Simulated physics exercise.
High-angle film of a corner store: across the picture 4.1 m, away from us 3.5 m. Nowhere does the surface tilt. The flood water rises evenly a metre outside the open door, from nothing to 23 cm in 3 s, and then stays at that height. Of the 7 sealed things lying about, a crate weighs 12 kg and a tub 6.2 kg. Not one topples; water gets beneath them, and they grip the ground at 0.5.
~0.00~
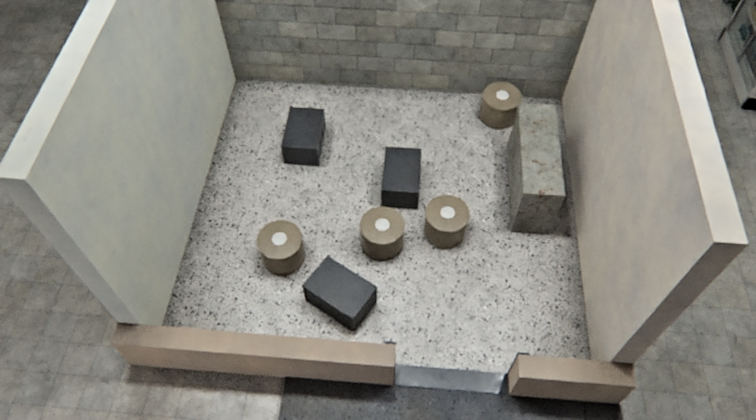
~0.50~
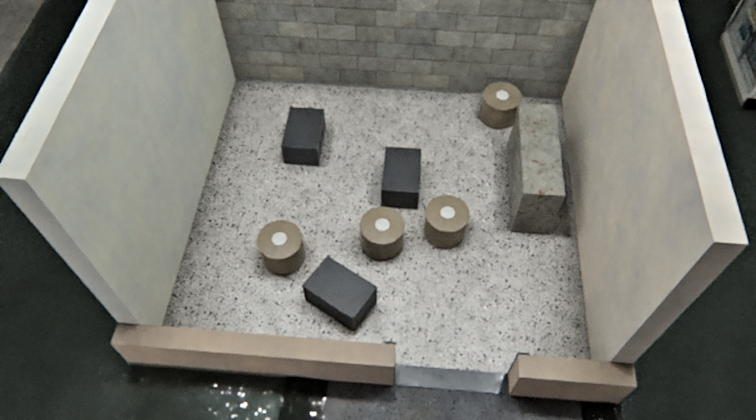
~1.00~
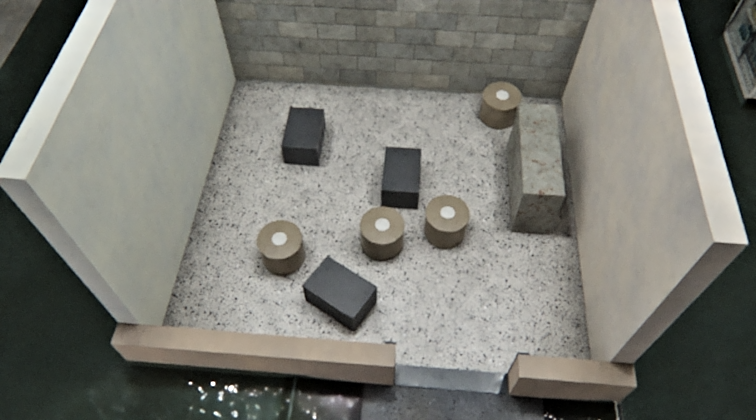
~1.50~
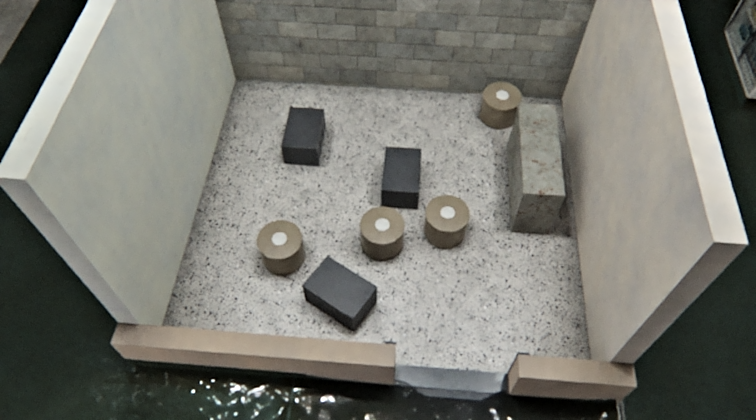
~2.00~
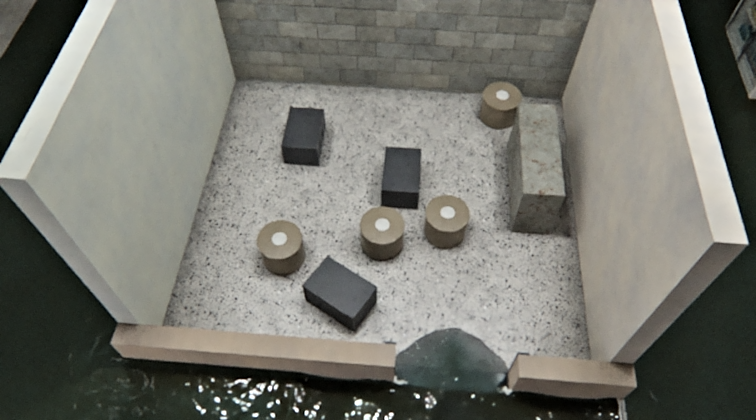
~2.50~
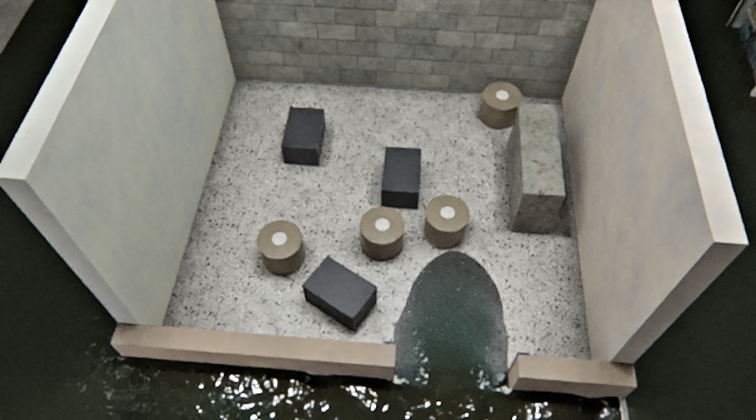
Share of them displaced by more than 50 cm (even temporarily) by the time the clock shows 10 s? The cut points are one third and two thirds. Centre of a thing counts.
It's shaping up to be some of them, a third to two thirds.
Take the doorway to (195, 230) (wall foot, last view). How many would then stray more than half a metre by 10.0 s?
In that case the number is 6.
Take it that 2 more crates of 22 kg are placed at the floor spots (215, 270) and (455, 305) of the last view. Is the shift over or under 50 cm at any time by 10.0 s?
Note: Item 1 below threshold; item 2 above threshold.
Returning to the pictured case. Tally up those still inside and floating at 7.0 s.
Count at that moment: 3.
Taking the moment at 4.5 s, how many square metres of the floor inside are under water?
Wet: Near 8.5 m2.
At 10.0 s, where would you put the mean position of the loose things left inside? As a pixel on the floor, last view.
Close to pixel (307, 231).
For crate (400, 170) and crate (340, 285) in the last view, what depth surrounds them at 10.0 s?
Roughly 11 and 3 cm.
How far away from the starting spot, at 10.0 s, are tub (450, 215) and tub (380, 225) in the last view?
Shifts: 200 cm / 150 cm.
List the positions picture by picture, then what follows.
A crate at (402, 169), on the bottom; a crate at (303, 127) rests on the ground; water covers 0.0 m2; 0 of 7 have shifted, in the first picture.
A crate at (402, 169) rests on the ground; a crate at (303, 127), on the bottom; water covers 0.0 m2; 0 of 7 have shifted, in the second picture.
A crate at (402, 169) rests on the ground; a crate at (303, 127) rests on the ground; water covers 0.0 m2; 0 of 7 have shifted, in the third picture.
A crate at (402, 169) rests on the ground; a crate at (303, 127) rests on the ground; 0.0 m2 under water; 0 of 7 have shifted, in the fourth picture.
A crate at (402, 169), on the bottom; a crate at (303, 127) rests on the ground; 0.2 m2 under water; 0 of 7 have shifted, in the fifth picture.
A crate at (402, 169) rests on the ground; a crate at (303, 127) rests on the ground; water covers 1.0 m2; 0 of 7 have shifted, in the sixth picture.
After 3.5 s 0 of 7 are over 50 cm from their spots; 0 afloat.
After 4.5 s 2 of 7 are over 50 cm from their spots; 1 afloat.
After 7.0 s 3 of 7 are over 50 cm from their spots; 3 afloat.
After 10.0 s 4 of 7 are over 50 cm from their spots, and 4 have been at some point; 6 afloat.
